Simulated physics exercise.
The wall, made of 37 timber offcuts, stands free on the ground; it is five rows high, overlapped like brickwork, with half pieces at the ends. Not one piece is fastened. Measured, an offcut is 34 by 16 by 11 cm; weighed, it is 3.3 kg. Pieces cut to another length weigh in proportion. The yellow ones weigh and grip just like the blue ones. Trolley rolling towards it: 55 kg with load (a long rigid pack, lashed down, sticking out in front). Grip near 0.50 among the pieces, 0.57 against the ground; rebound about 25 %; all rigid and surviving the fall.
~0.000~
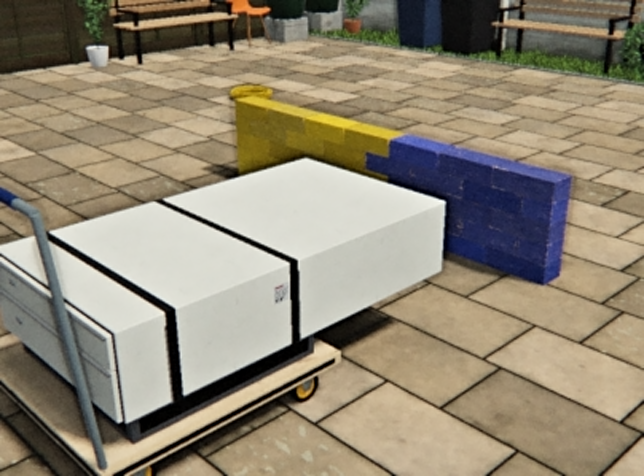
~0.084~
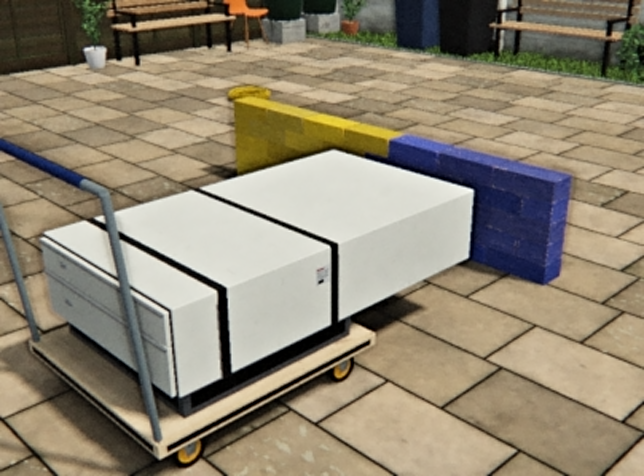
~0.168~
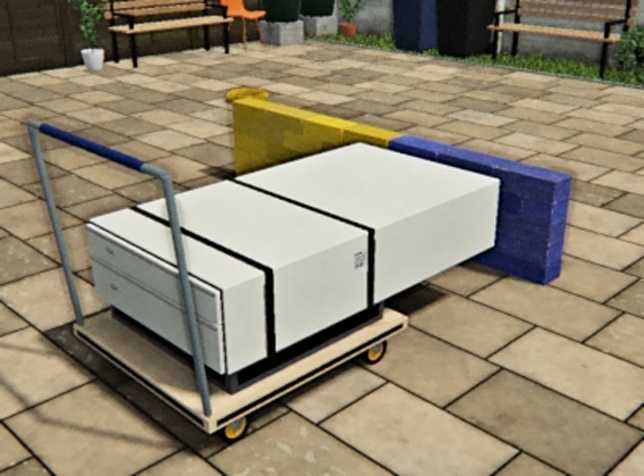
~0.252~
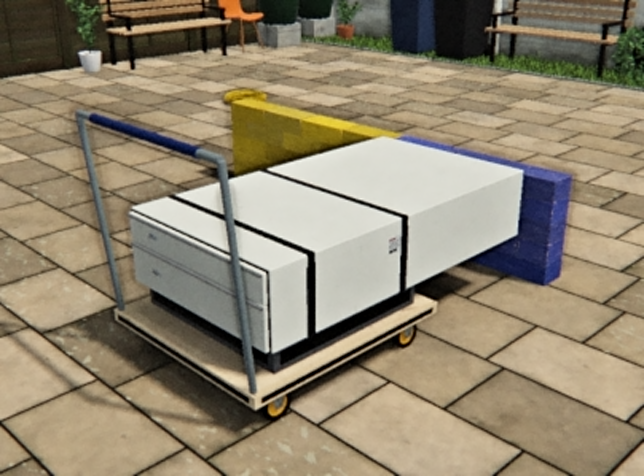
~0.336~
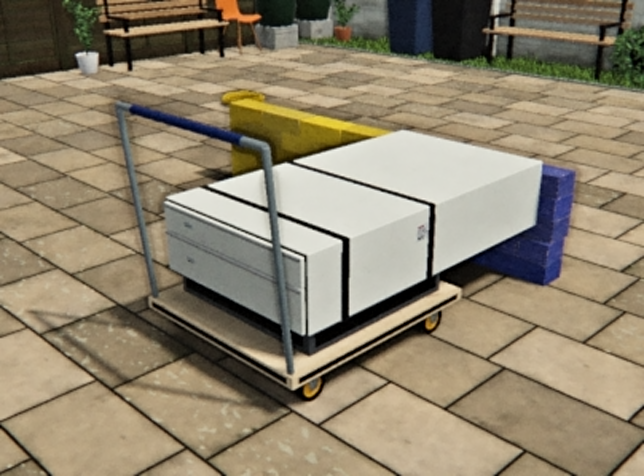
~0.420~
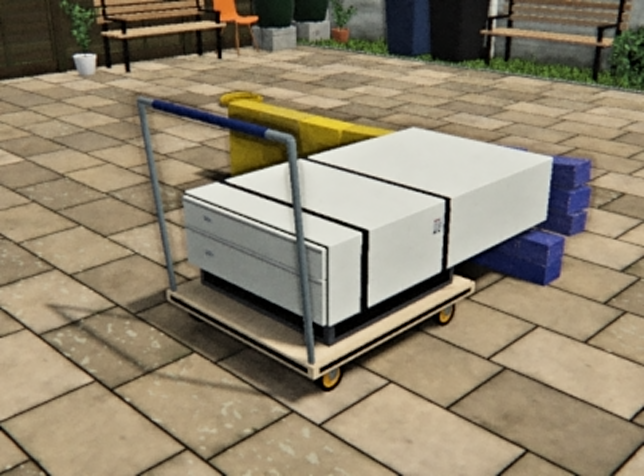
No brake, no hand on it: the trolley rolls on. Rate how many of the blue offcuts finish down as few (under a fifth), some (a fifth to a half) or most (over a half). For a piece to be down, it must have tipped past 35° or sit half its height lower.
Most.
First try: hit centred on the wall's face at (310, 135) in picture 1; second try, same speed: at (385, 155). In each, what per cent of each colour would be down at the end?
You'd get yellow at 80 followed by 40, and blue at 10 followed by 60 percent.
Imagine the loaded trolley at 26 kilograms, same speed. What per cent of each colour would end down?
Yellow 0, blue 60 per cent.
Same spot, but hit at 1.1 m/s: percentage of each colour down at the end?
Result - yellow: 0%; blue: 80%.
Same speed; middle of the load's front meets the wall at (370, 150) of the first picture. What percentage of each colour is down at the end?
Yellow 40 %, blue 40 %.
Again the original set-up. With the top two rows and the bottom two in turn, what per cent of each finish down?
Top share 50 per cent; bottom share 20 per cent.
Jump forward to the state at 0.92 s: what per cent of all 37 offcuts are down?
By then 30 %.
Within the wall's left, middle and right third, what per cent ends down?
Going left to right, I get 0, 30 and 80 percent.
After 0.50 s, load 21 cm past the wall's line, still rolling; 4 of the 17 blue offcuts down (4 of 37 in all colours); top blue offcut leaning 10°, 46 mm lower.
After 0.64 s, load 36 cm past the wall's line, still rolling; 10 of the 17 blue offcuts down (10 of 37 in all colours); top blue offcut leaning 29°, 21 cm lower.
After 0.92 s, load 64 cm past the wall's line, still rolling; 10 of the 17 blue offcuts down (11 of 37 in all colours); top blue offcut on its side.
After 1.16 s, load 78 cm past the wall's line, still rolling; 13 of the 17 blue offcuts down (14 of 37 in all colours); top blue offcut upside down.
At rest (1.8 s), load 82 cm past the wall's line, still rolling; 13 of the 17 blue offcuts down (14 of 37 in all colours); top blue offcut upside down; top yellow offcut unmoved. That is 76 per cent. As the last picture would show them, middles, top blue offcut near (595, 187), top yellow offcut near (328, 131).
